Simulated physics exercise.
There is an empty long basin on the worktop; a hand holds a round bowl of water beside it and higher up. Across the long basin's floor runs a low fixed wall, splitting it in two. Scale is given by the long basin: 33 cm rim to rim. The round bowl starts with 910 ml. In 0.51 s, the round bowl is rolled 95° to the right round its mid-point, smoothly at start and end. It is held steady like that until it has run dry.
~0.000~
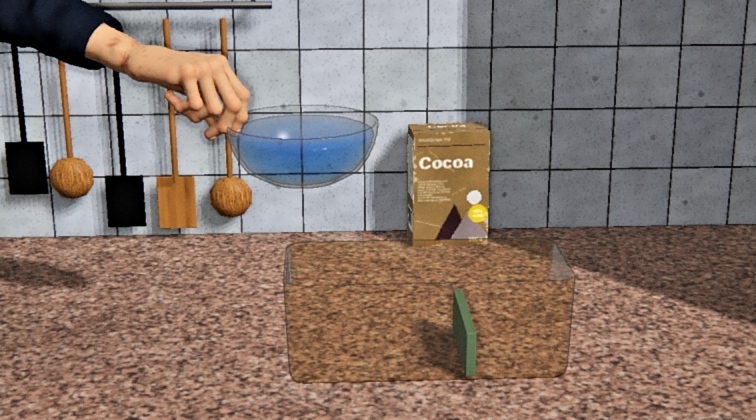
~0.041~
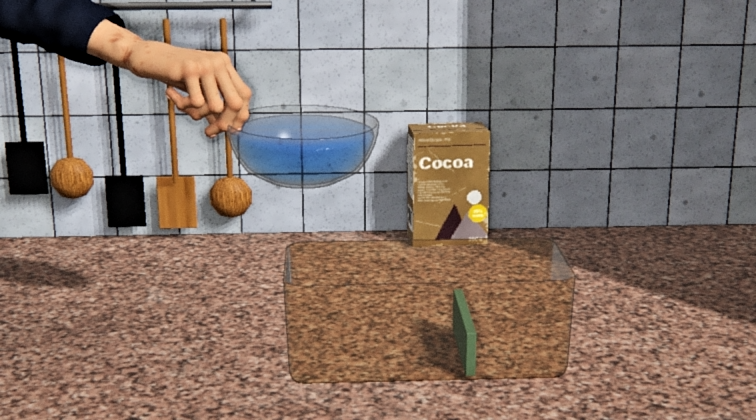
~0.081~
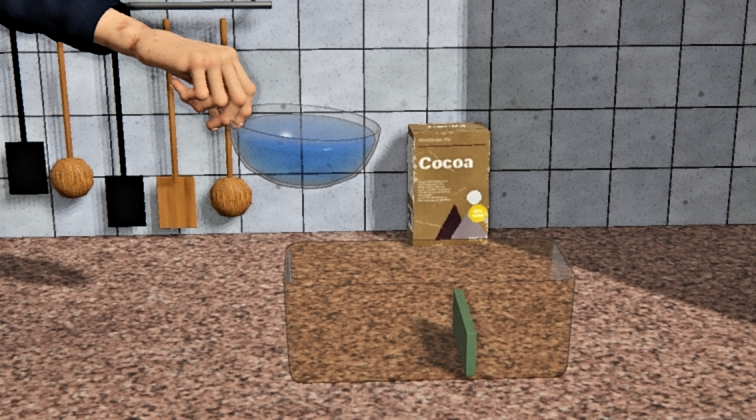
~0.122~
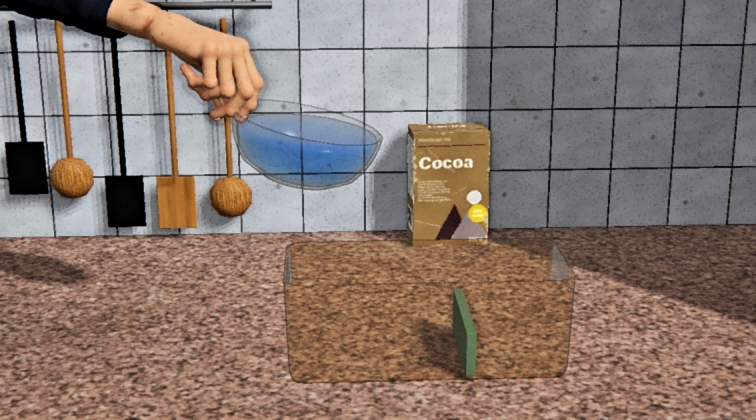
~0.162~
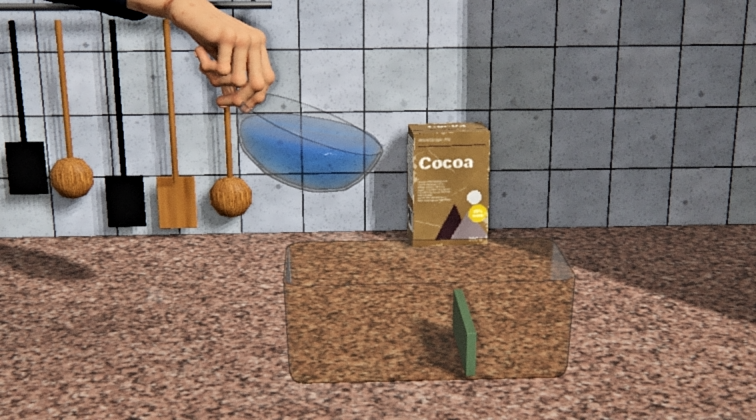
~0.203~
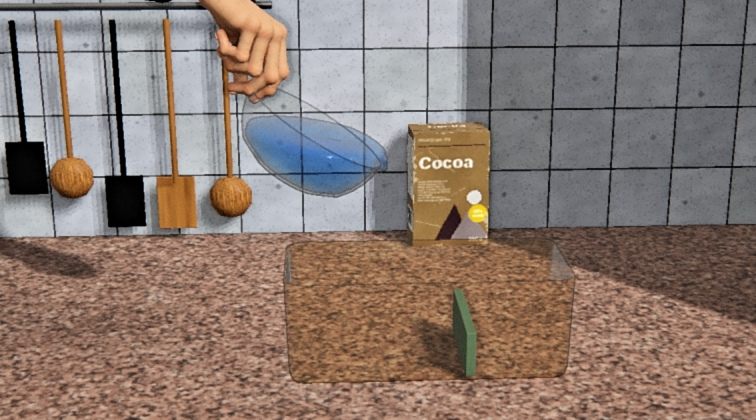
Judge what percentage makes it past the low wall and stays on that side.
Some 9 per cent makes it over and stays.
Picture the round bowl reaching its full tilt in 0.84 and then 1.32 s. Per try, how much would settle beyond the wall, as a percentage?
Respectively about 5 and 5 percent.
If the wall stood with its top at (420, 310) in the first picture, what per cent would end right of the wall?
45 per cent.
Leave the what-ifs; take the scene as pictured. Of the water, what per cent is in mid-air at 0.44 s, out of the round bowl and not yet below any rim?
Near 46 in a hundred.
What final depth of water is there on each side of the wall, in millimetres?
The left side settles near 26 mm and the right side near 6 mm.
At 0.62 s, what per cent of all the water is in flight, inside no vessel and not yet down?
Roughly 9 per cent.
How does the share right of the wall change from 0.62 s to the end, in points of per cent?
The share ends bigger than before, by about 7 %.
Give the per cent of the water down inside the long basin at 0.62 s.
Value: Approx. 88 %.
By 0.44 s the tilt is 91° and 10 per cent is still to pour, 44 is left of the wall and 0 right of it.
By 0.62 s the tilt is 95° and 1 per cent is still to pour, 86 is left of the wall and 1 right of it.
By 0.81 s the tilt is 95° and 0 per cent is still to pour, 83 is left of the wall and 8 right of it.
By 1.01 s the tilt is 95° and 0 per cent is still to pour, 83 is left of the wall and 9 right of it.
At rest 83 per cent lies left of the wall, 9 right of it and 8 outside.
